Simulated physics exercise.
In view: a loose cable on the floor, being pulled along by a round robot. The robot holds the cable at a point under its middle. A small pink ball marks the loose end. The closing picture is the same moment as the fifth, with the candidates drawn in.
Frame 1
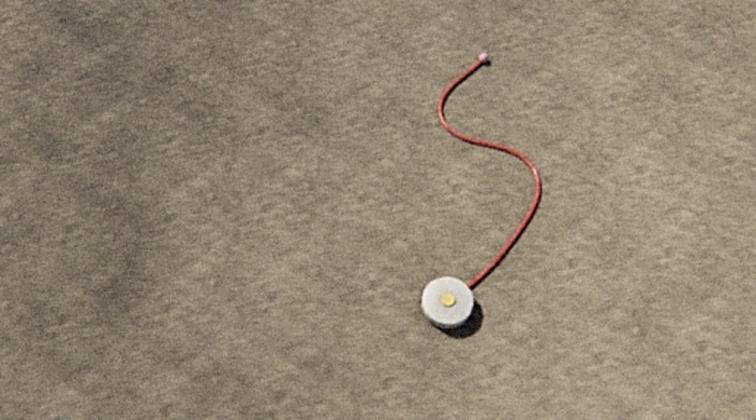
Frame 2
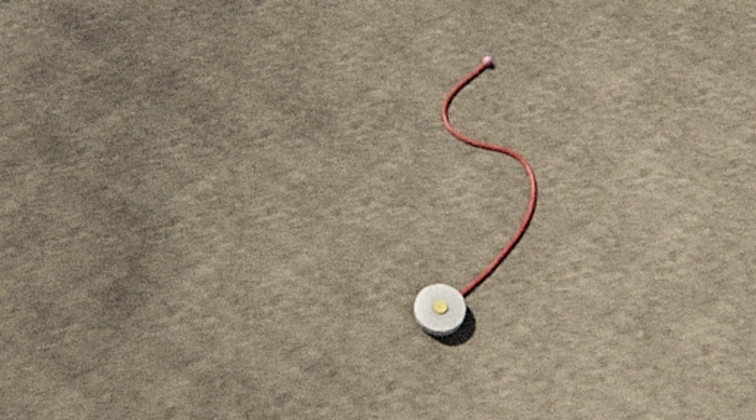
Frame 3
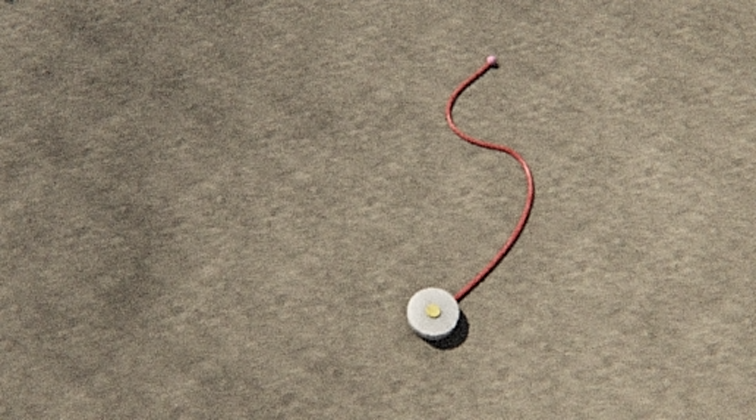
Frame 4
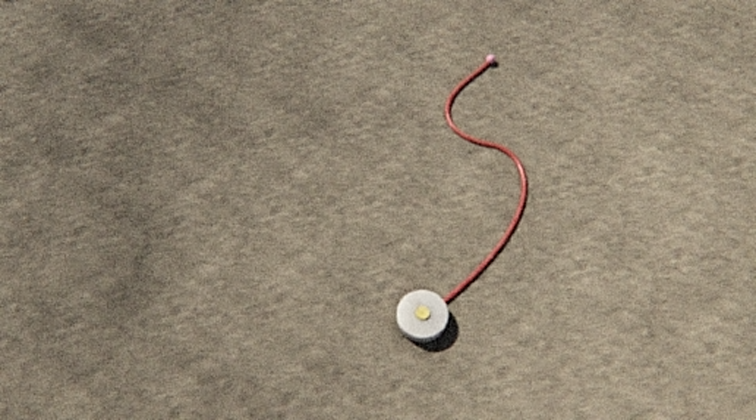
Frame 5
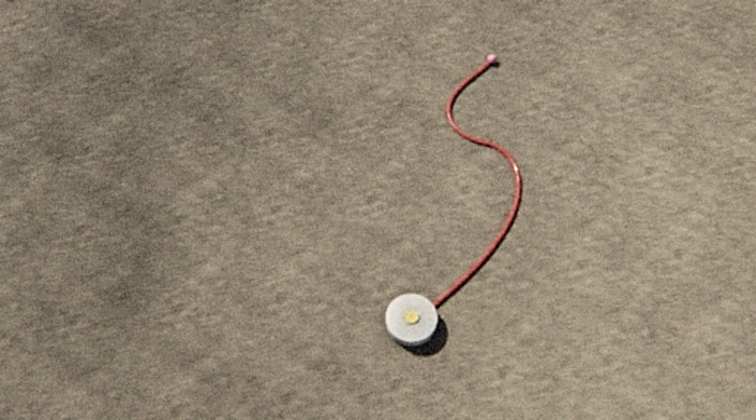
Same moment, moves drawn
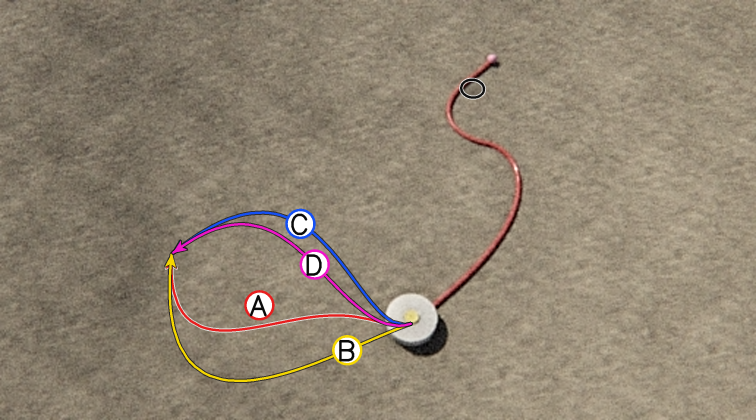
At the start, a round white disc-shaped robot with a yellow centre sits on rough brownish ground, a red cable curving up from it in an S shape. The robot moves a short way down and left, drawing the cable's near end along, while the far end shifts slightly right, then stays still.
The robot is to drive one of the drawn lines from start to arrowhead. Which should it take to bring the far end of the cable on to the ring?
Choose route A.
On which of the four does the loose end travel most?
That is B.
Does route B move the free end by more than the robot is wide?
Yes.
On the marked copy, A from (411, 324) via (263, 326) to (172, 256); B from (411, 324) via (241, 381) to (172, 254); C from (411, 324) via (305, 227) to (173, 253); D from (411, 324) via (299, 250) to (173, 253); the ring at (473, 89).
With A. Early on, robot (297, 316), middle of the cable (460, 198), free end (492, 59).
Further on, robot (188, 317), middle of the cable (378, 217), free end (475, 82).
At the end, robot (170, 250), middle of the cable (372, 219), free end (473, 86); the free end is on the ring.
As for the rest, B leaves the free end at (468, 105); C leaves the free end at (487, 64); D leaves the free end at (486, 64).
